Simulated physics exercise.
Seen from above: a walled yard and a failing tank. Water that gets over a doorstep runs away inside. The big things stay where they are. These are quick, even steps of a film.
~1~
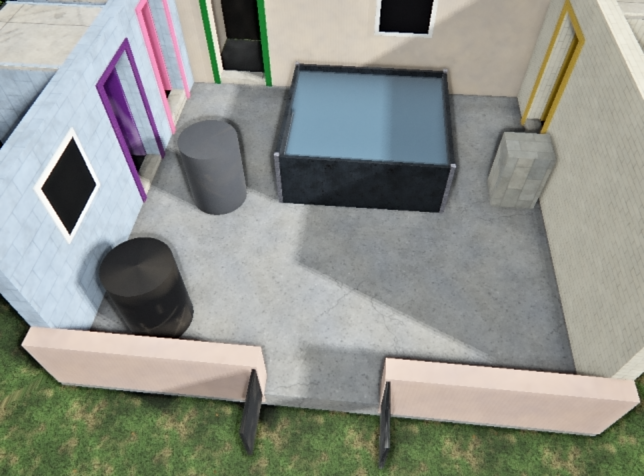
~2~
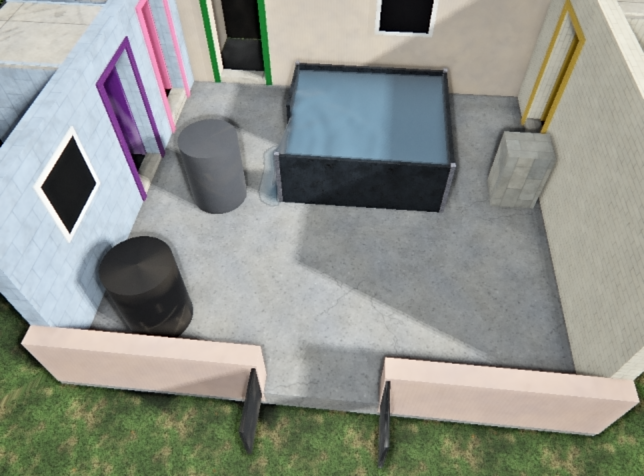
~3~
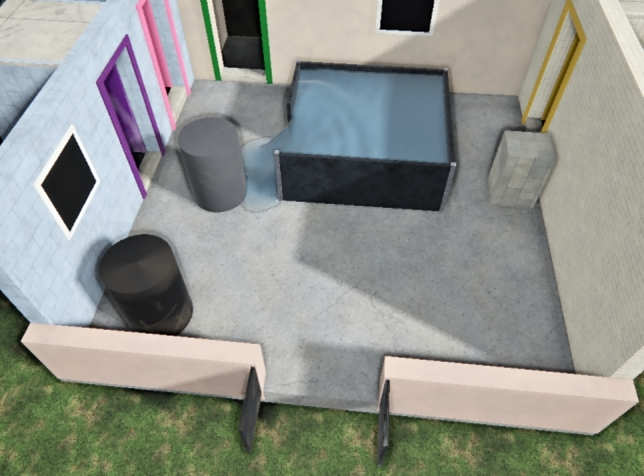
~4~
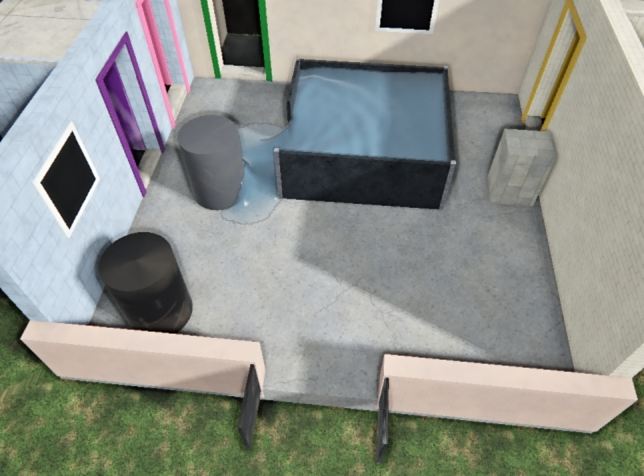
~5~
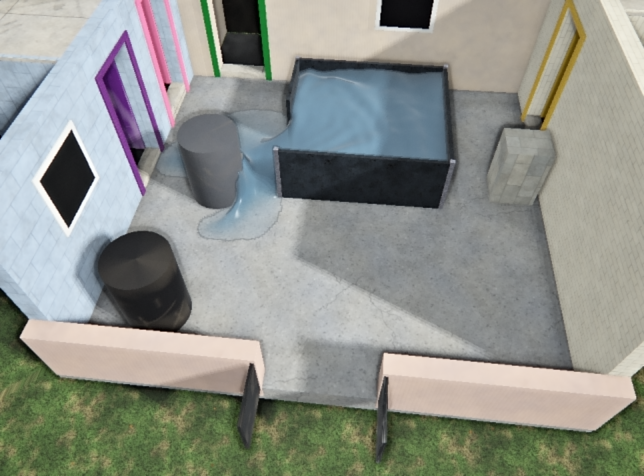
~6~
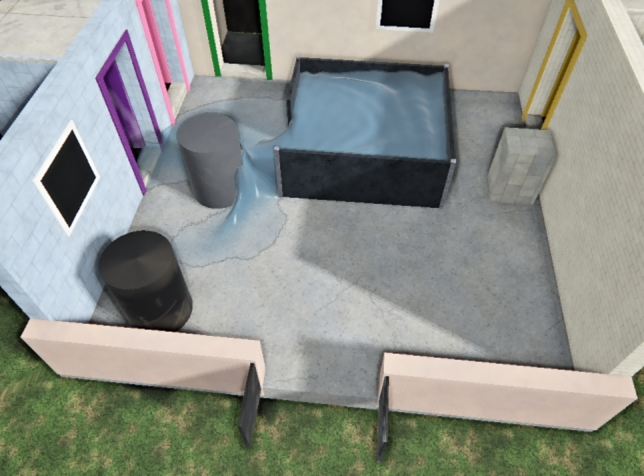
Water pours from the left side of a dark rectangular tank in a walled yard, reaches the grey cylinder beside it, then spreads around its base and across the paving toward the black barrel at lower left.
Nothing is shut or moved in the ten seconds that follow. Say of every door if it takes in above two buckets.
In the end: The pink door lets in a lot; the purple door lets in a lot; the yellow door admits no more than that; the green door lets in a lot.
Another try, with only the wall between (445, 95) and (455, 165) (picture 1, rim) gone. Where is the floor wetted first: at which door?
First comes the yellow one.
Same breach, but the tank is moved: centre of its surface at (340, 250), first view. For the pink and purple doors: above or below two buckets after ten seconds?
My reading: Pink takes less; purple takes more.
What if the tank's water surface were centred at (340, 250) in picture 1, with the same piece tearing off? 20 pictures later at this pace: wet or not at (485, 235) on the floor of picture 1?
There: No water.
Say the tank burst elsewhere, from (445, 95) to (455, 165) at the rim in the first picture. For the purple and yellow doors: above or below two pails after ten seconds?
Then: The purple one floods, the yellow one floods.
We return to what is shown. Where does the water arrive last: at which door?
It is the yellow-painted one.
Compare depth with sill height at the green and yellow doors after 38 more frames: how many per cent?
About 140 and 70 per cent.
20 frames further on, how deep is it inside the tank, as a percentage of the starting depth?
Close to 42 %.
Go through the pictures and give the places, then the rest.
In the first frame, the tank at (367, 115) is whole and still.
In the second frame, the front is at a hidden place, out from the gap at (287, 157).
In the third frame, water pours out at (287, 159) and has run to (246, 147).
In the fourth frame, water pours out at (287, 158) and has run to a hidden place.
In the fifth frame, water pours out at (287, 157) and has run to (164, 156).
In the sixth frame, water pours out at (287, 157) and has run to (138, 167).
A moment on, water covers 35 % of the floor; the pink door under two buckets in, the purple door far over two buckets in, the yellow door not reached, the green door wet at the sill, nothing in.
Next, water covers 50 % of the floor; the pink door over two buckets in, the purple door far over two buckets in, the yellow door not reached, the green door under two buckets in.
Then, water covers 65 % of the floor; the pink door far over two buckets in, the purple door far over two buckets in, the yellow door not reached, the green door far over two buckets in.
Later, water covers 80 % of the floor; the pink door far over two buckets in, the purple door far over two buckets in, the yellow door wet at the sill, nothing in, the green door far over two buckets in.
In the end, water covers 95 % of the floor; the pink door far over two buckets in, the purple door far over two buckets in, the yellow door wet at the sill, nothing in, the green door far over two buckets in.
